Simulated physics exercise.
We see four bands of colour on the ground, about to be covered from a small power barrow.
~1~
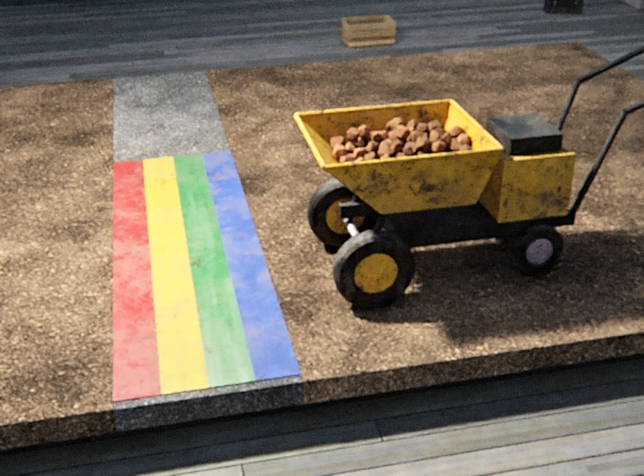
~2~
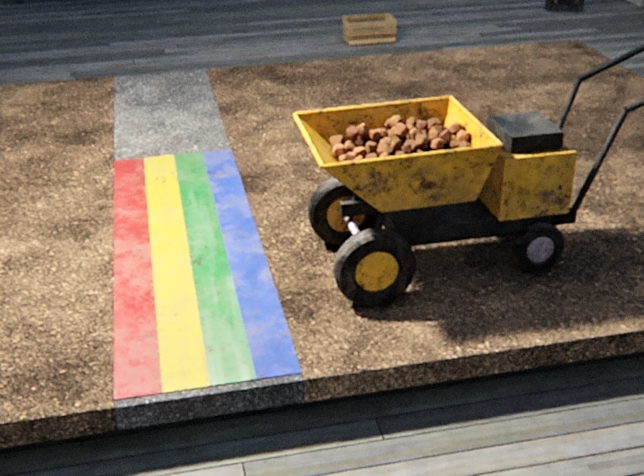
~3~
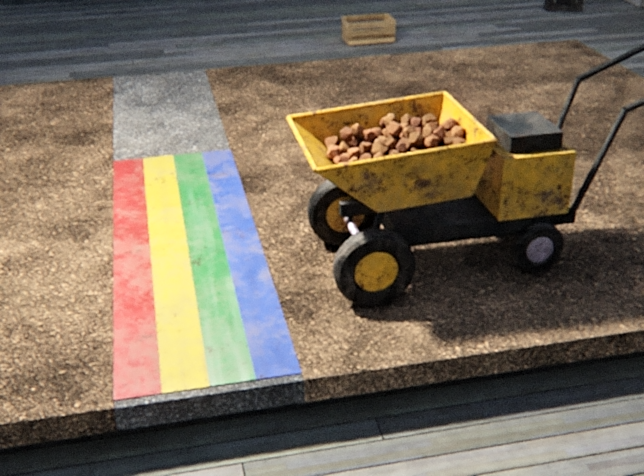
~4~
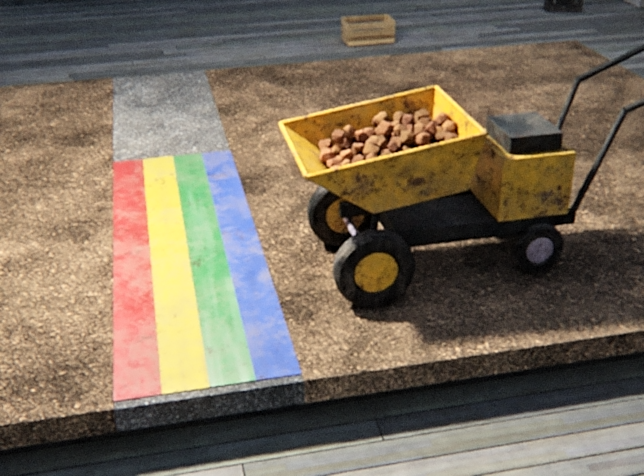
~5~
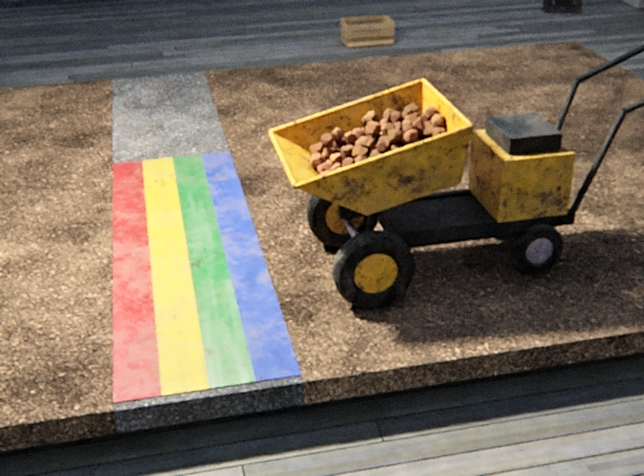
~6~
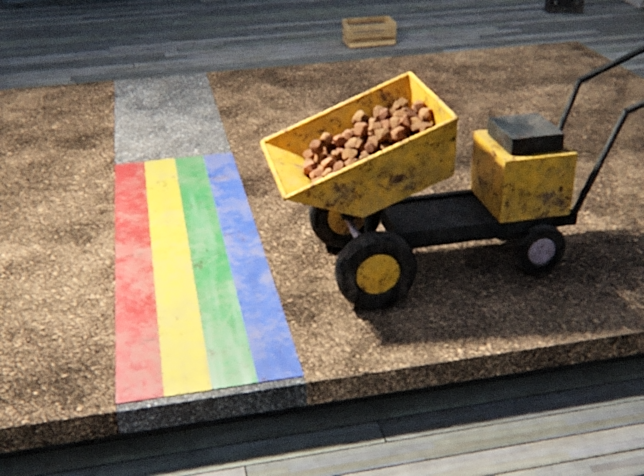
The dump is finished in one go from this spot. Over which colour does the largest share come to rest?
Most lies over the green band.
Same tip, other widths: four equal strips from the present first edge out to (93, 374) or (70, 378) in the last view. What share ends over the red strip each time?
Roughly 10 per cent, and 10 per cent.
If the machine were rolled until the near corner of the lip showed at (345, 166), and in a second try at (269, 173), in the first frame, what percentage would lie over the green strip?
In turn 30 and 0 in a hundred.
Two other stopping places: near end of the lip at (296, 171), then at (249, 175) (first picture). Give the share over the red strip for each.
Near 20 % and 40 %.
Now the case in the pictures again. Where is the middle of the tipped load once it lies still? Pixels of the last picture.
Close to (196, 288).
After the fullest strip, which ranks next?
It is the strip in yellow.
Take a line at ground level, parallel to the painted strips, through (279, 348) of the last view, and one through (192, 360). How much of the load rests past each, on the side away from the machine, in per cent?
The first gives 80 %, the second 30 %.
Just after the last frame, skip tipped steeply; every one in the skip.
A moment on, skip tipped right over; roughly two thirds in the skip; roughly a quarter over the green strip; just a few over the yellow strip.
Further on, skip tipped right over; roughly a quarter in the skip; just a few over the blue strip; roughly a third over the green strip; roughly a quarter over the yellow strip; about a tenth over the red strip; just a few off the paint.
When it is over, skip tipped right over; roughly a quarter in the skip; about a tenth over the blue strip; roughly a third over the green strip; roughly a quarter over the yellow strip; about a tenth over the red strip; just a few off the paint.
